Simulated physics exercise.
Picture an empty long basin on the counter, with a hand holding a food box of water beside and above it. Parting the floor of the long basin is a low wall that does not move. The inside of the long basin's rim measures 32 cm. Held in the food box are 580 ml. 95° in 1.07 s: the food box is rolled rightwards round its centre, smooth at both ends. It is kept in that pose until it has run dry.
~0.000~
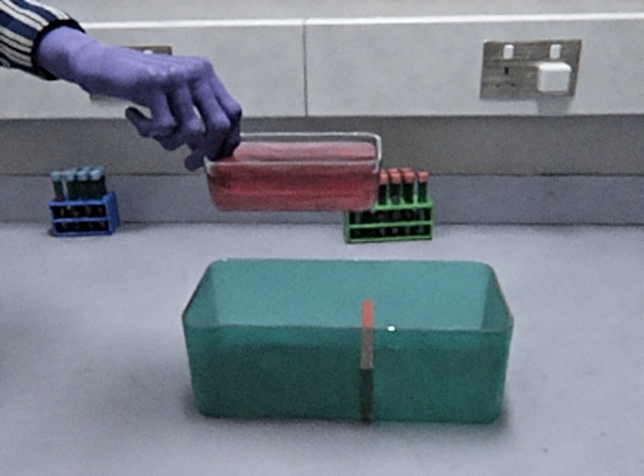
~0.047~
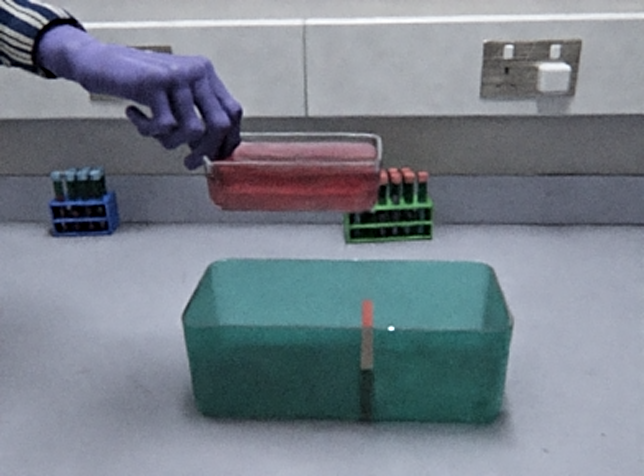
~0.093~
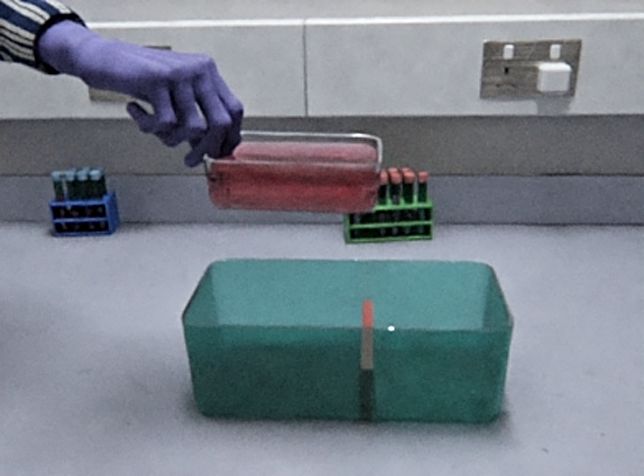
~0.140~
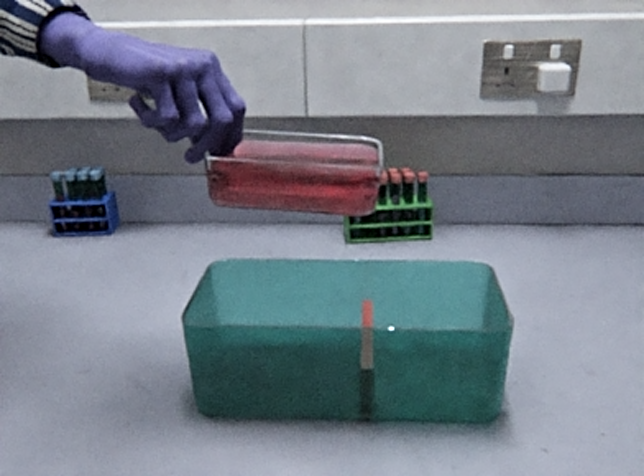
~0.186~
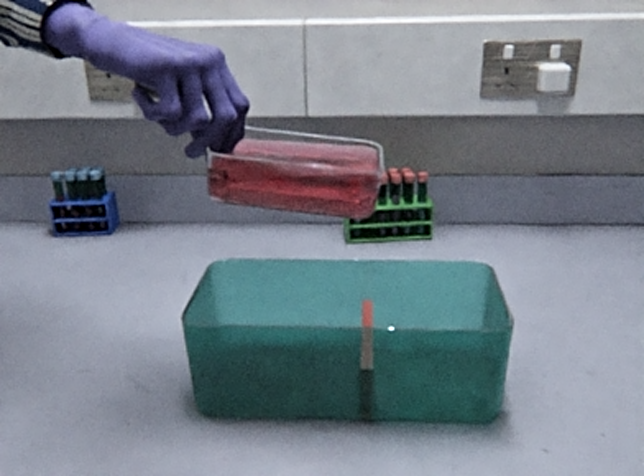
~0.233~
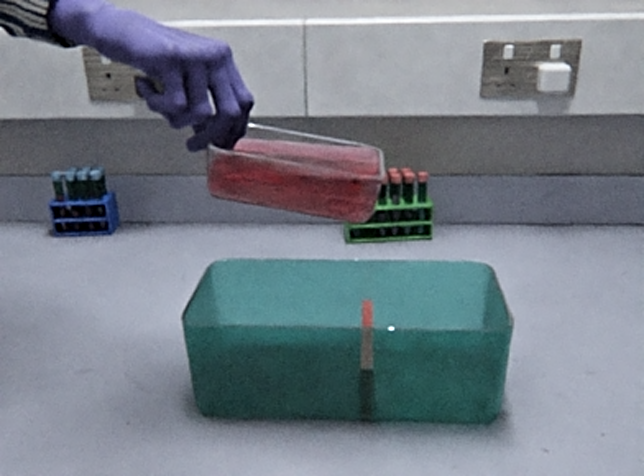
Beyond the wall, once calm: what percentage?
83 out of 100.
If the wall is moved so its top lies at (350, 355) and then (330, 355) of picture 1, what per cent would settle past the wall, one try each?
First try about 80 %, second try about 85 %.
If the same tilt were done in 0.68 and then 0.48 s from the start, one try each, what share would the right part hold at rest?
Some 85 and 80 per cent, in that order.
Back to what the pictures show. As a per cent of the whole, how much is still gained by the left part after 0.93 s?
Close to 8% of the whole.
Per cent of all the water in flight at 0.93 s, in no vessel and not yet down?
Roughly 4 %.
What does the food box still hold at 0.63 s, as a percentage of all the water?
Roughly 24 per cent.
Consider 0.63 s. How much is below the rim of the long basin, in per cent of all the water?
Close to 30 in a hundred.
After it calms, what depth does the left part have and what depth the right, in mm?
I'd expect close to 2 mm on the left and close to 28 mm on the right.
By 0.63 s the tilt is 61° and 24 per cent is still to pour, 0 is left of the wall and 30 right of it.
By 0.93 s the tilt is 91° and 5 per cent is still to pour, 4 is left of the wall and 83 right of it.
By 1.24 s the tilt is 95° and 1 per cent is still to pour, 10 is left of the wall and 83 right of it.
By 1.57 s the tilt is 95° and 0 per cent is still to pour, 12 is left of the wall and 83 right of it.
At rest 12 per cent lies left of the wall, 83 right of it and 5 outside.
